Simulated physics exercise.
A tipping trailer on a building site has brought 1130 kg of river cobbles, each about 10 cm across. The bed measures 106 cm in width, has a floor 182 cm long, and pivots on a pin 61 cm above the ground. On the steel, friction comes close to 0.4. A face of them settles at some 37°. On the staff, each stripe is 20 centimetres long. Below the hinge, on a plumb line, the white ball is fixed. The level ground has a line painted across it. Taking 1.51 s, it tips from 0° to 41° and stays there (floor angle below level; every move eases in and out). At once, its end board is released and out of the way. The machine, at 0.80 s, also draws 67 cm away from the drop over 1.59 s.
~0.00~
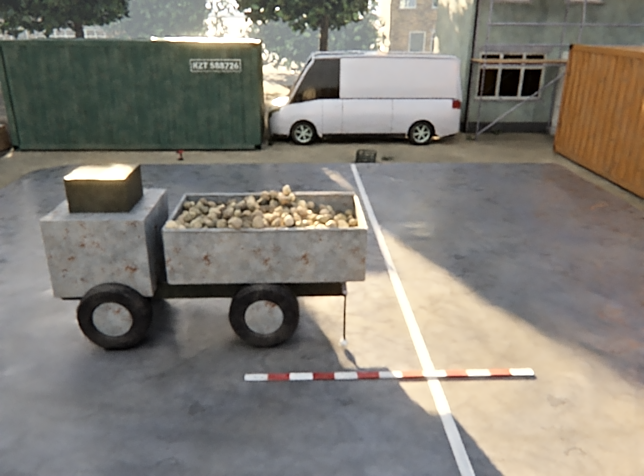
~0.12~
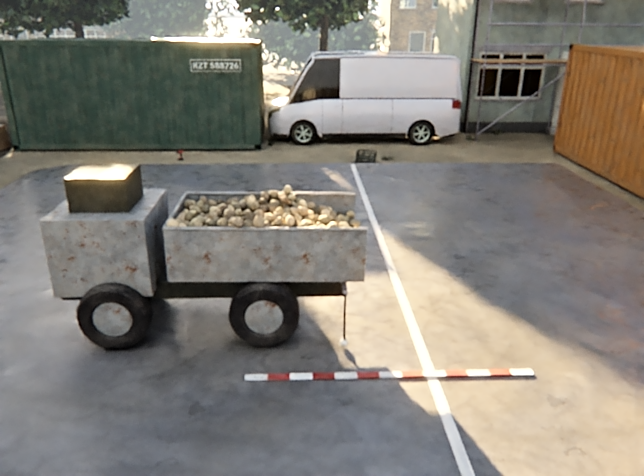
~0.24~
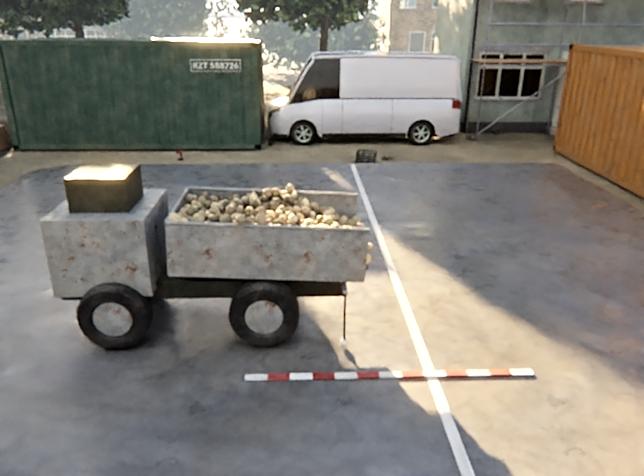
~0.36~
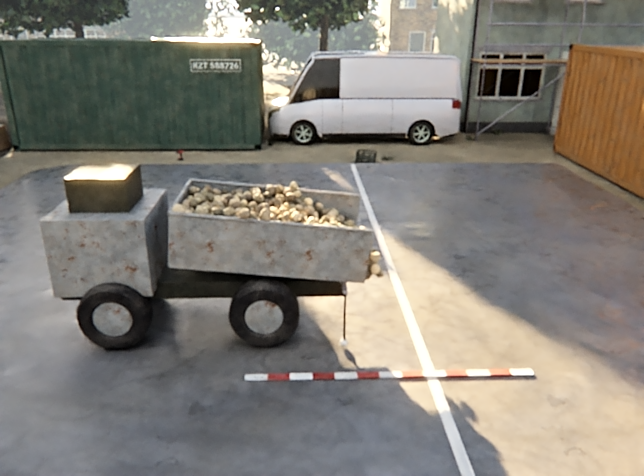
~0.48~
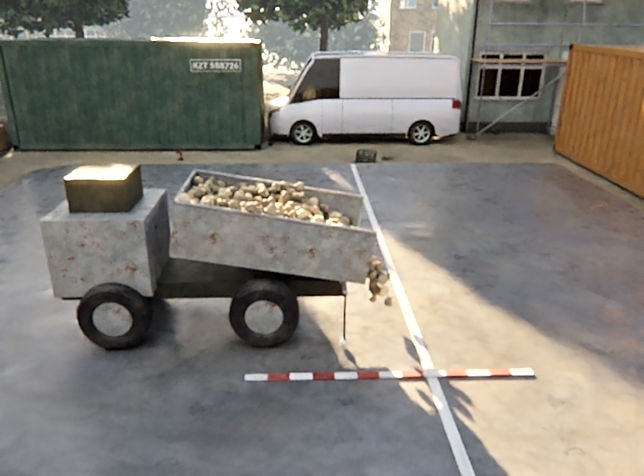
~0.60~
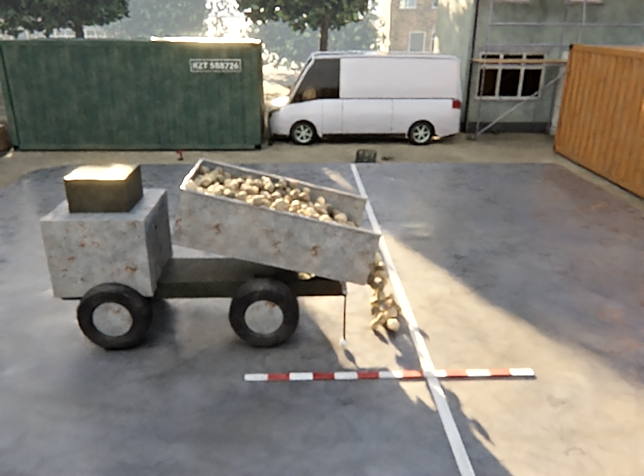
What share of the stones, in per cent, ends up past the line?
35 %.
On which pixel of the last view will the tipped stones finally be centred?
Look at roughly (390, 309).
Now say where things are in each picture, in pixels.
The first frame shows lip at (364, 281), floor tilted 0°, highest stones at (273, 198).
The second frame shows lip at (364, 281), floor tilted 1°, highest stones at (267, 198); the stones move at 0.2 m/s on average.
In the third frame, the bed is at 3°, its lip at (365, 282); the top of the load is at (257, 196); 1 % has left.
The fourth frame shows lip at (365, 283), floor tilted 6°, highest stones at (231, 194); 3 % has left.
In the fifth frame, the bed is at 10°, its lip at (365, 284); the top of the load is at (204, 188); 4 % has left.
In the sixth frame, the bed is at 14°, its lip at (365, 285); the top of the load is at (208, 177); 6 % has left.
After 1.1 s the floor is at 35°; 78 % in the bed, 20 % short of the line, 2 % past the line; the foremost stones are at (437, 313).
After 1.6 s the floor is at 41°; 27 % in the bed, 57 % short of the line, 16 % past the line; the foremost stones are at (464, 307).
After 2.8 s the floor is at 41°; 0 % in the bed, 63 % short of the line, 37 % past the line; the foremost stones are at (525, 292).
After 5.6 s the floor is at 41°; 0 % in the bed, 63 % short of the line, 37 % past the line; the foremost stones are at (526, 292).
